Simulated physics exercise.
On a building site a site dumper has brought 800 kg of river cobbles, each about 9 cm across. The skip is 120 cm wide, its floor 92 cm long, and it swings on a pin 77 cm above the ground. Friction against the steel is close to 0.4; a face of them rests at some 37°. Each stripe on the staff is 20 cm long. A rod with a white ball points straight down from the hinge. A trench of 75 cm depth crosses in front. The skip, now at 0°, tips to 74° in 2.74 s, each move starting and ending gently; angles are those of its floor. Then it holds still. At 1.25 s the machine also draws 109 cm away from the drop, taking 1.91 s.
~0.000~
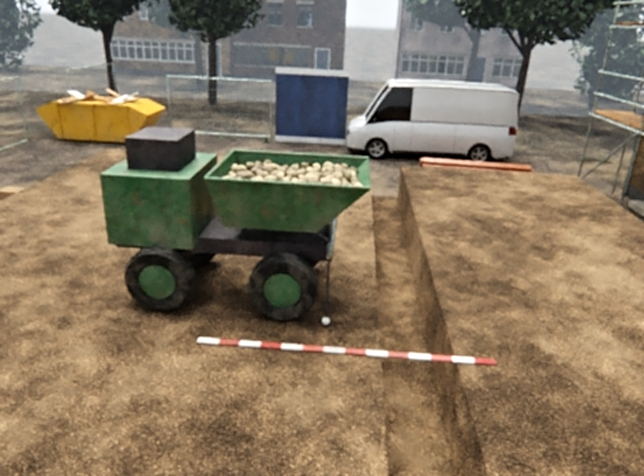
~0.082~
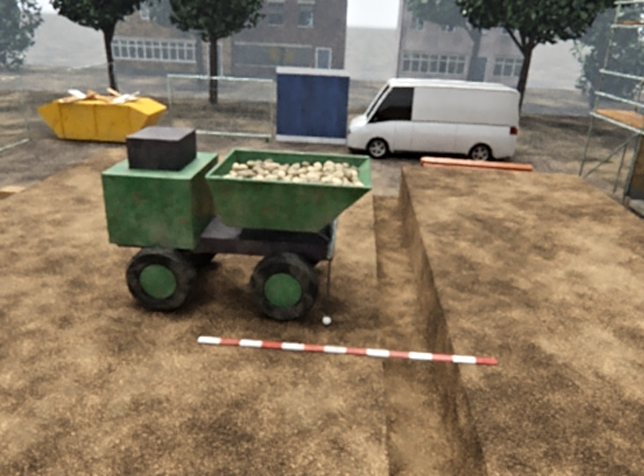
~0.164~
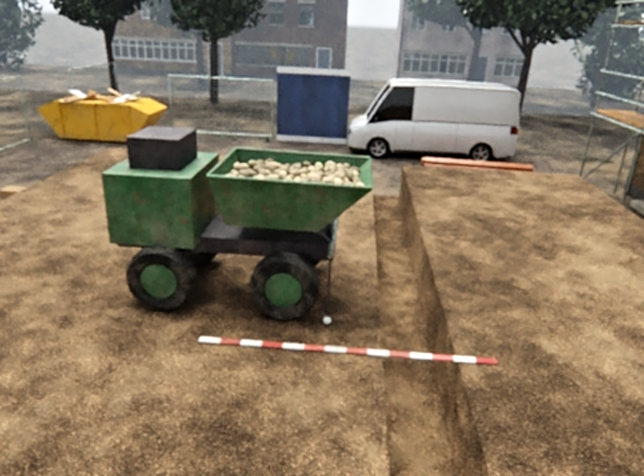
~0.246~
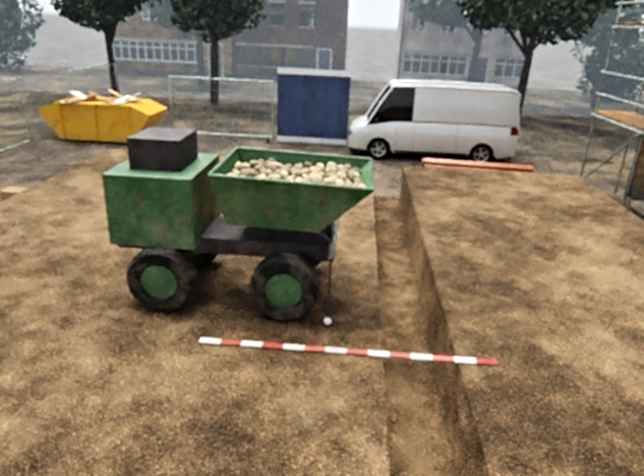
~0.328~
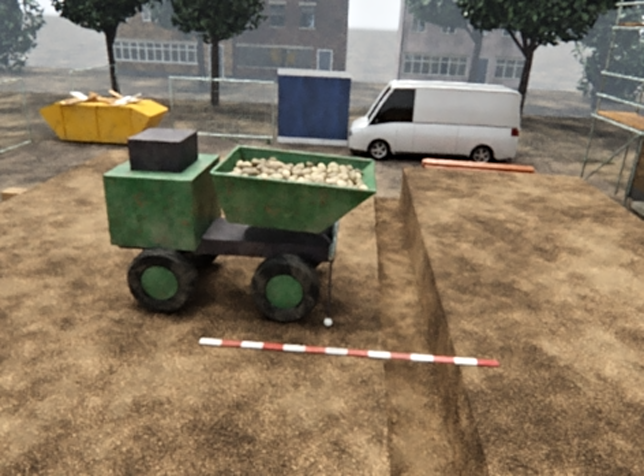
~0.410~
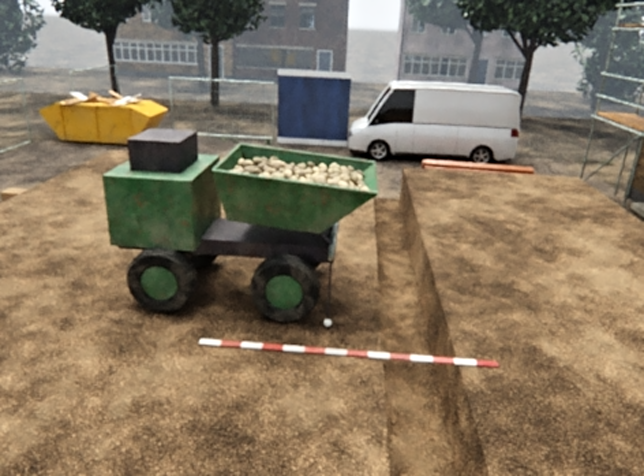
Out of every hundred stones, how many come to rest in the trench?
About 45 per cent.
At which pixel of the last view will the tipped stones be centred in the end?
Around (367, 296).
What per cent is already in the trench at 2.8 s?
About 40 per cent by then.
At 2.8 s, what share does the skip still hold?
Roughly 20 per cent is still inside.
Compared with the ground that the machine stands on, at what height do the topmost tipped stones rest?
About 34 cm above it.
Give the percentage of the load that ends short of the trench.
Near 55 in a hundred.
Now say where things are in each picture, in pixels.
In the first frame, lip at (370, 189), floor tilted 0°, highest stones at (303, 170).
In the second frame, the skip is at 0°, its lip at (371, 188); the top of the load is at (304, 170); the stones move at 0.1 m/s on average.
In the third frame, lip at (373, 189), floor tilted 1°, highest stones at (294, 169); the stones move at 0.1 m/s on average.
In the fourth frame, lip at (374, 190), floor tilted 2°, highest stones at (287, 169); the stones move at 0.2 m/s on average.
In the fifth frame, the skip is at 3°, its lip at (376, 192); the top of the load is at (275, 167); the stones move at 0.2 m/s on average.
In the sixth frame, the skip is at 4°, its lip at (378, 194); the top of the load is at (265, 166); the stones move at 0.2 m/s on average.
After 2.1 s the floor is at 63°; 86 % in the skip, 4 % short of the trench, 10 % in the trench; the foremost stones are at (412, 309).
After 2.8 s the floor is at 74°; 19 % in the skip, 41 % short of the trench, 40 % in the trench; the foremost stones are at (432, 359).
After 3.6 s the floor is at 74°; 0 % in the skip, 56 % short of the trench, 43 % in the trench; the foremost stones are at (432, 362).
After 6.3 s the floor is at 74°; 0 % in the skip, 56 % short of the trench, 44 % in the trench; the foremost stones are at (431, 354).
